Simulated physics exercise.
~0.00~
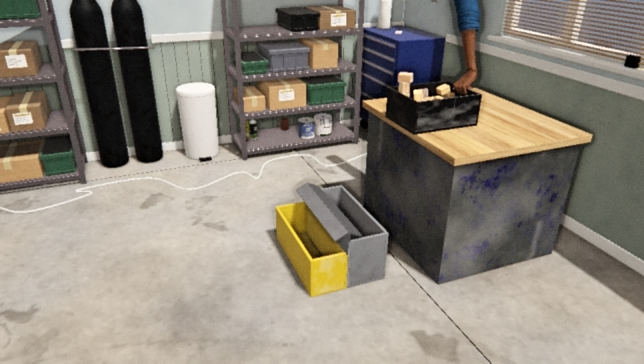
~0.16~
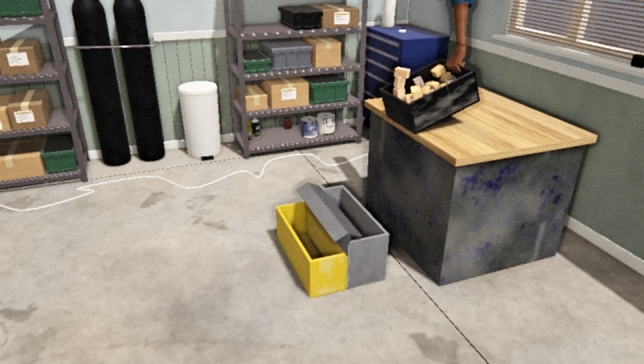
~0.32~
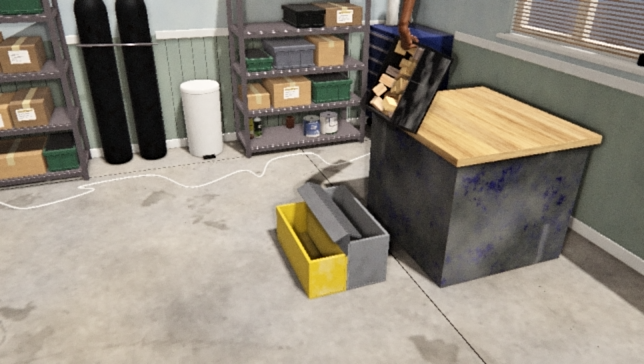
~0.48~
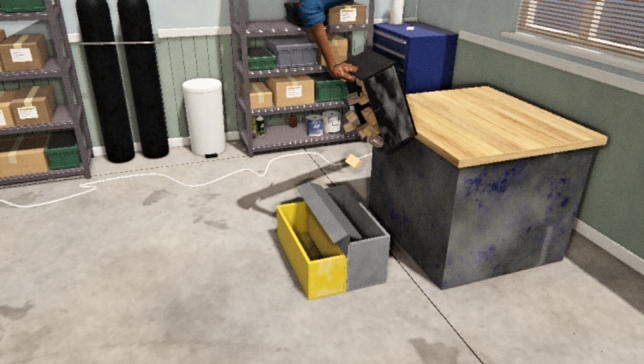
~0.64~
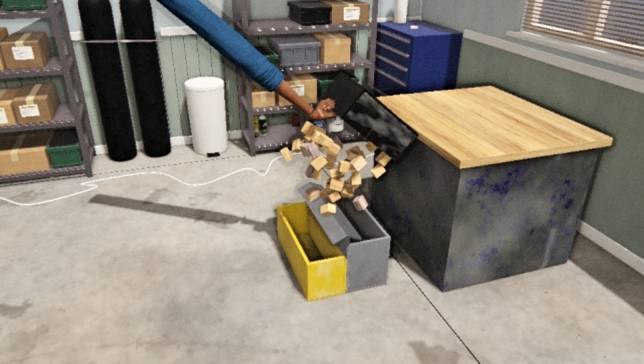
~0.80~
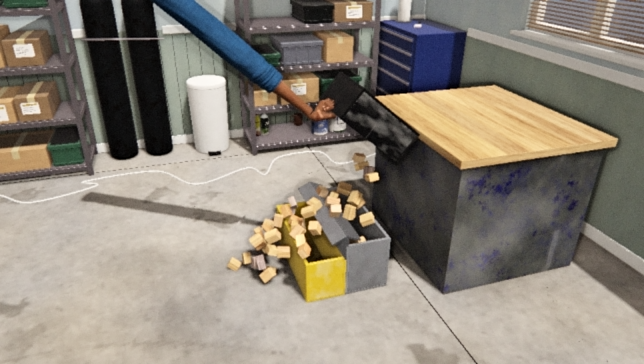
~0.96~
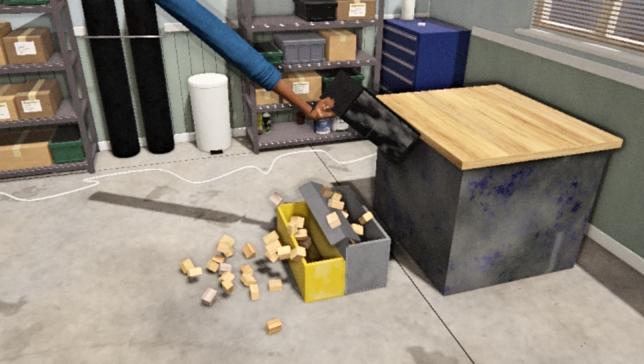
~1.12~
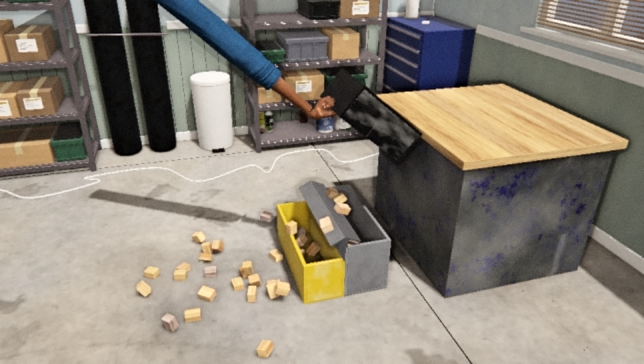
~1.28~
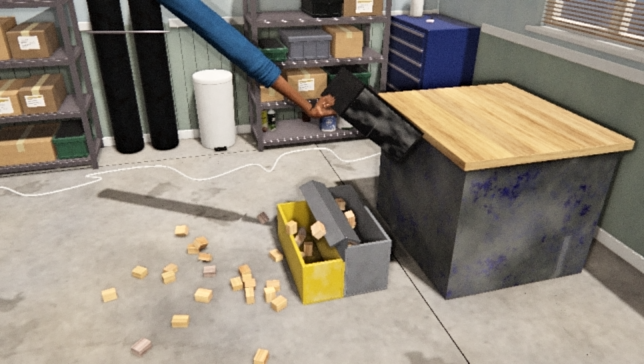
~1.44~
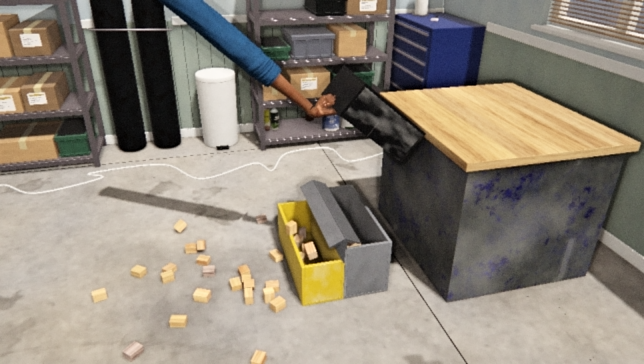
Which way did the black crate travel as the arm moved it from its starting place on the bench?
It moved to the left, ending up tipped over at the left edge of the bench.
Wooden blocks spilled out of a black crate as a blue-sleeved arm tipped it over the edge of a bench, some dropping into the yellow and grey troughs below and many scattering across the floor to the left, where they came to rest.
